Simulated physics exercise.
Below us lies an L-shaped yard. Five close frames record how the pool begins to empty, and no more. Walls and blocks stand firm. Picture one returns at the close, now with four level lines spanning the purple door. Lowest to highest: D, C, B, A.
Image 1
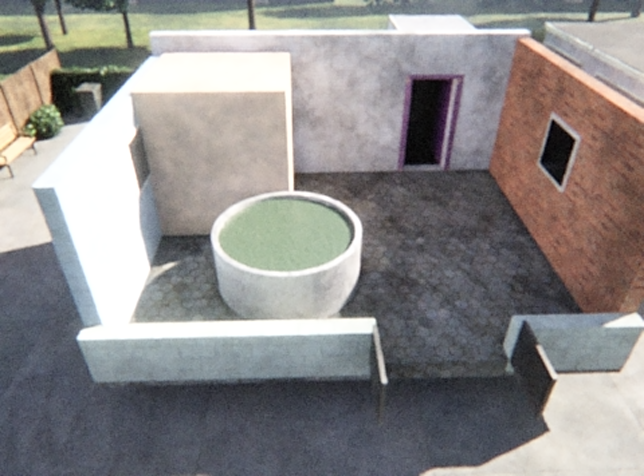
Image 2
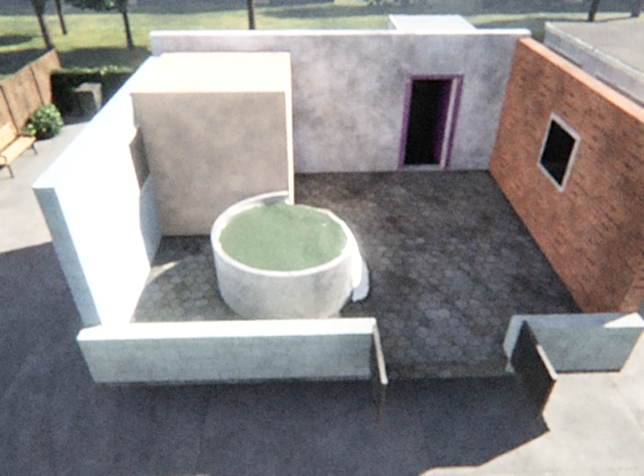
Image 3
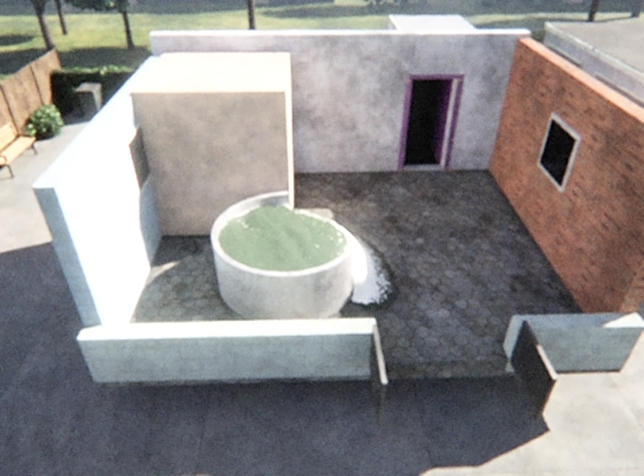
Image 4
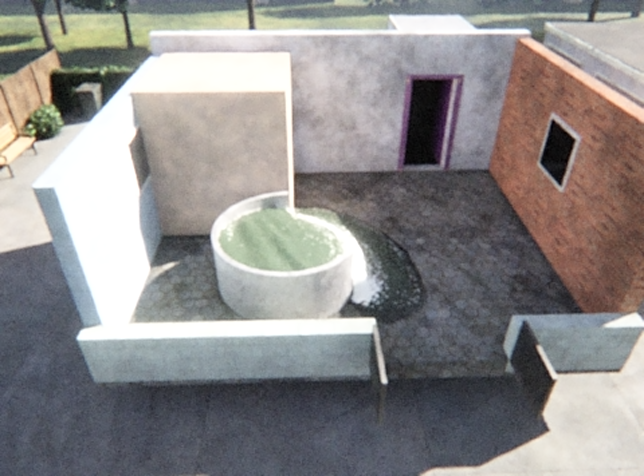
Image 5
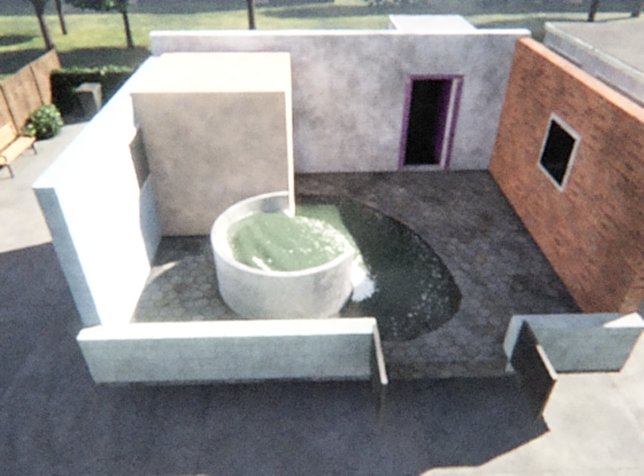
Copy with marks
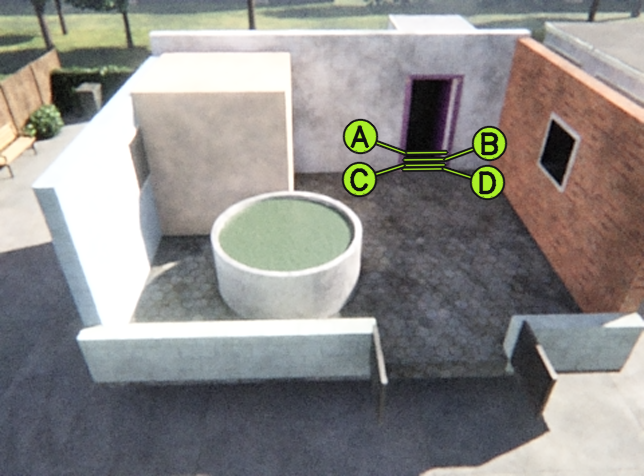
In a walled, L-shaped yard, green water sat still in a round pool, then poured out through its right side, foaming onto the paving and spreading in a widening dark puddle.
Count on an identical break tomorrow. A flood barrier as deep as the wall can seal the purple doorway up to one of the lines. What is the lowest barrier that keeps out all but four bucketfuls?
Choose B.
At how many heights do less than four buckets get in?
Two of the four.
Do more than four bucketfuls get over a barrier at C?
Yes, it does.
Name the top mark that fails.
C.
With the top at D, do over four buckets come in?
Yes, that goes wrong.
On the marked copy, A at (425, 152); B at (424, 159); C at (424, 165); D at (423, 169); from the bottom up D, C, B, A.
Choosing A, nothing gets over.
Choosing B, a splash gets over, under a bucket.
Choosing C, about 9 bucketfuls get in.
Choosing D, dozens of bucketfuls pour in.
